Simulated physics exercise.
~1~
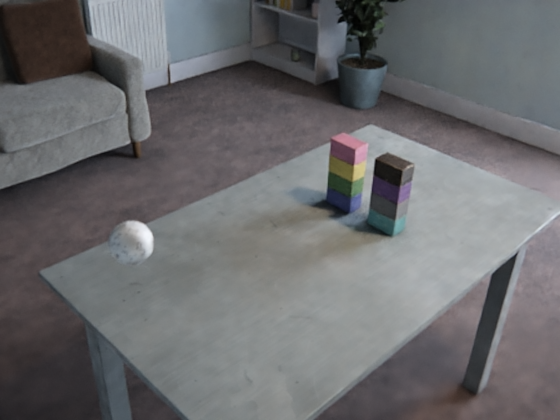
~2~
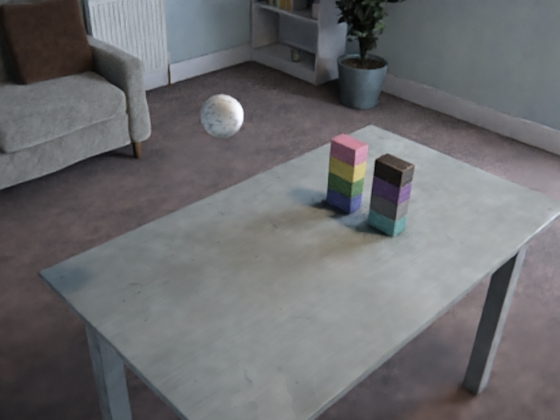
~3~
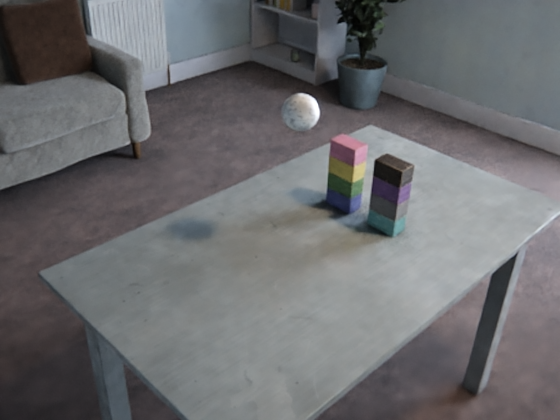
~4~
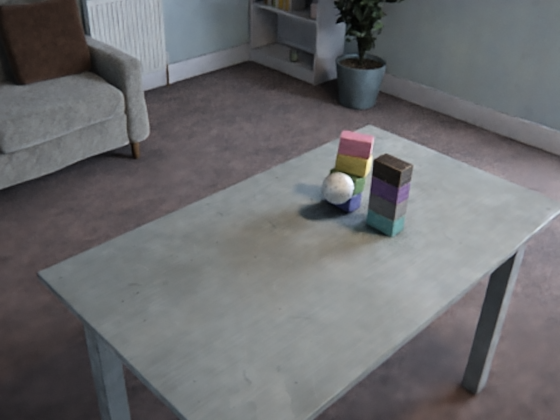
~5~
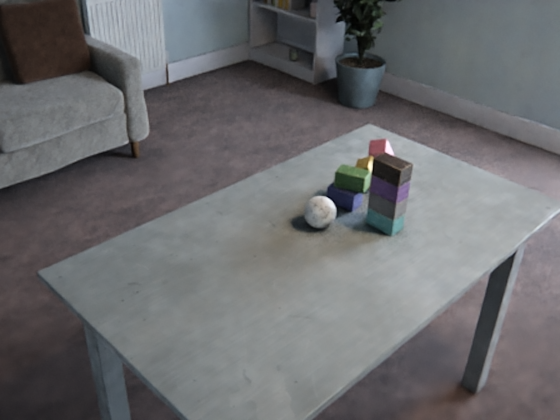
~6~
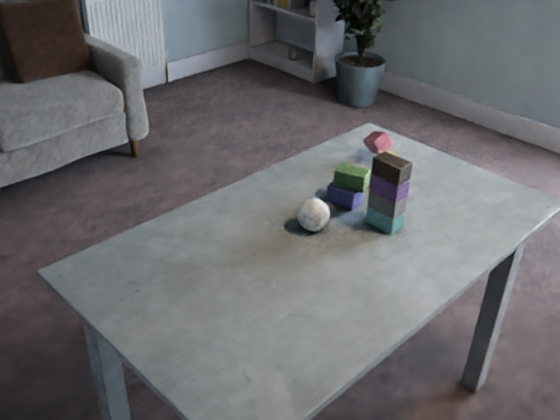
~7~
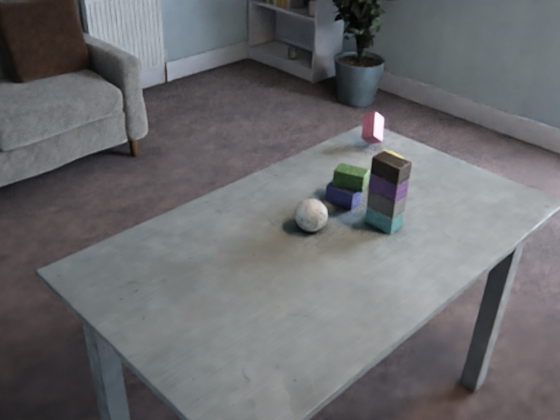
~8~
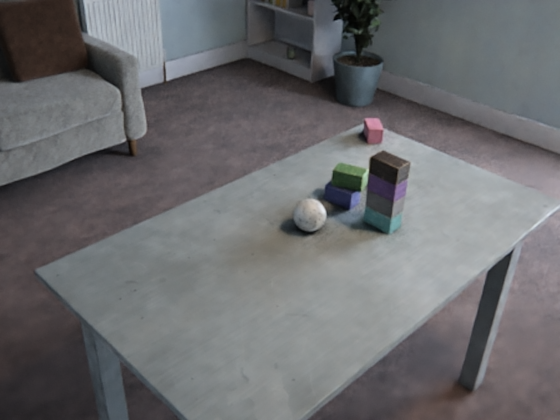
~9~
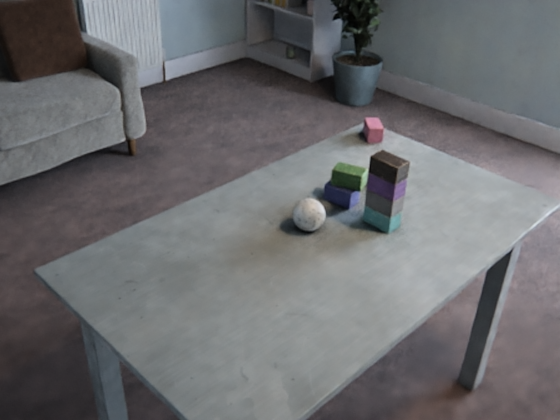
A white ball flies into the left stack, toppling its upper blocks beside the standing stack.
